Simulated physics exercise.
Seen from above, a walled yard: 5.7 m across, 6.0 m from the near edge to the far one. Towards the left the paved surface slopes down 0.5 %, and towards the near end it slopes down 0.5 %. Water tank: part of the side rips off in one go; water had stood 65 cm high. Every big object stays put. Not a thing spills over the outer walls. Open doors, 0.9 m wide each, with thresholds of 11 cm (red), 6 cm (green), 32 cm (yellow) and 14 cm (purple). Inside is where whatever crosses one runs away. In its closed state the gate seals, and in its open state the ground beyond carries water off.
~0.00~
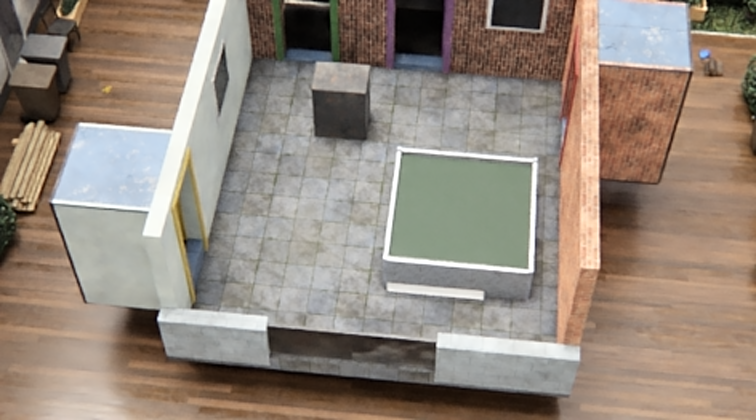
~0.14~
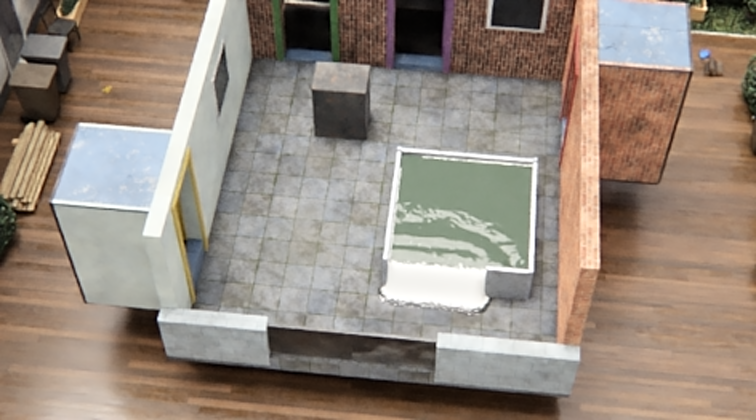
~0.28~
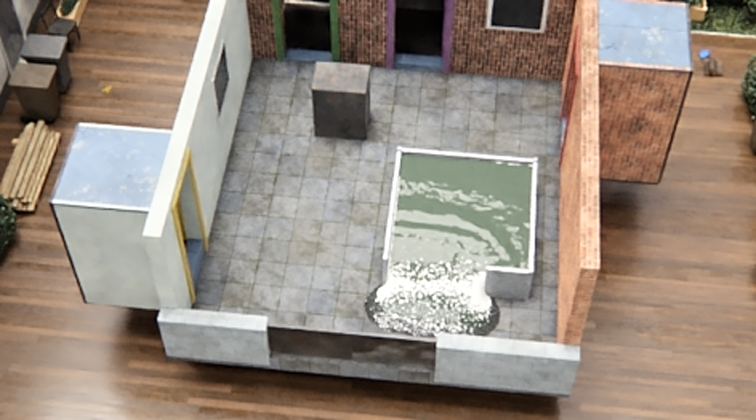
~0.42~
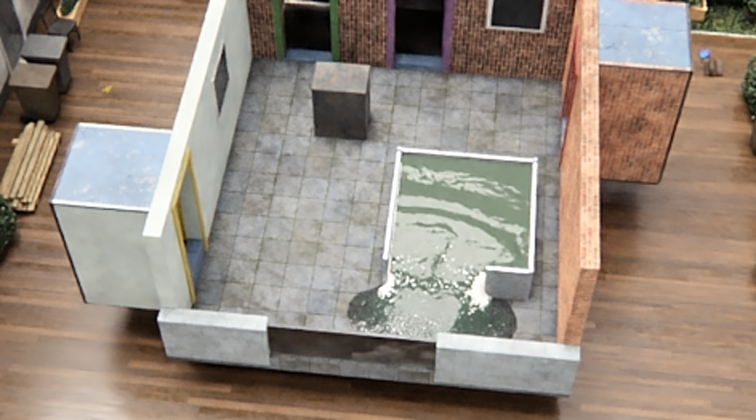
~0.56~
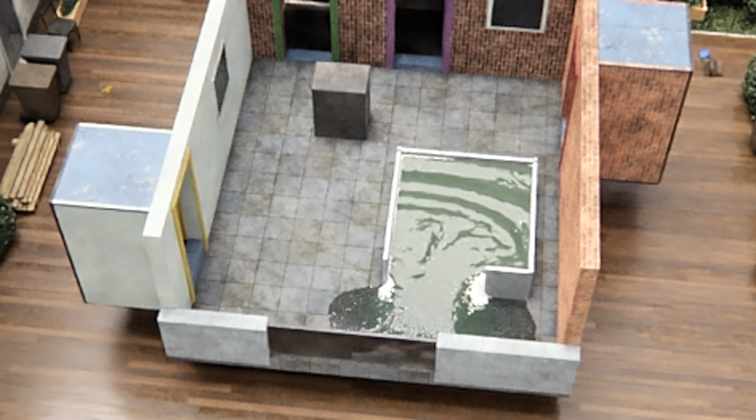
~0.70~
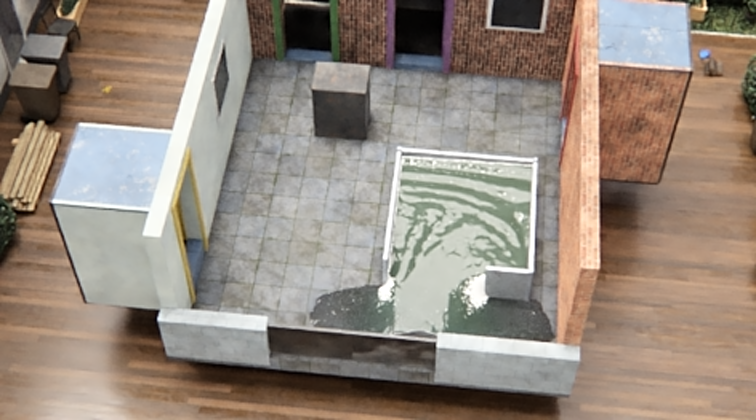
Green water bursting through the torn near side of a raised square tank, rippling inside and spreading across a walled yard's grey paving.
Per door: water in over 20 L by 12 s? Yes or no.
Red door no, green door yes, yellow door no, purple door no.
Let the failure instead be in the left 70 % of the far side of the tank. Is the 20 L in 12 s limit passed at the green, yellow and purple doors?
Note: Green beyond the mark, yellow short of the mark, purple beyond the mark.
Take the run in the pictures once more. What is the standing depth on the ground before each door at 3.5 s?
Depths: Red door 10 cm, green door 0 cm, yellow door 25 cm, purple door 0 cm.
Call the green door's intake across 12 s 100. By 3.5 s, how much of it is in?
That works out near 0%.
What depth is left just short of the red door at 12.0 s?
The depth there is around 9.5 cm.
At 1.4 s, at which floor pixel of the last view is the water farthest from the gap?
Somewhere around (209, 338).
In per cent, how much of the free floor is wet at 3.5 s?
About 60 per cent.
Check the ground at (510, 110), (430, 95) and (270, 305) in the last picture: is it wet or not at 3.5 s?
Well, the first is drenched, the next untouched by it, the last drenched.
After 1.4 s water covers 20 % of the floor and is deepest (52 cm) near (421, 357); red door not reached, green door not reached, yellow door not reached, purple door not reached.
After 2.2 s water covers 35 % of the floor and is deepest (44 cm) near (541, 369); red door not reached, green door not reached, yellow door 29 cm at the sill, 0 L in, purple door not reached.
After 3.5 s water covers 60 % of the floor and is deepest (30 cm) near (185, 336); red door 10 cm at the sill, 0 L in, green door not reached, yellow door 25 cm at the sill, 0 L in, purple door not reached.
After 7.0 s water covers 95 % of the floor and is deepest (20 cm) near (249, 73); red door 4 cm at the sill, 0 L in, green door 15 cm at the sill, 128 L in, yellow door 15 cm at the sill, 1 L in, purple door 8 cm at the sill, 0 L in.
After 12.0 s water covers 100 % of the floor and is deepest (14 cm) near (185, 336); red door 9 cm at the sill, 0 L in, green door 8 cm at the sill, 246 L in, yellow door 11 cm at the sill, 1 L in, purple door 11 cm at the sill, 0 L in.
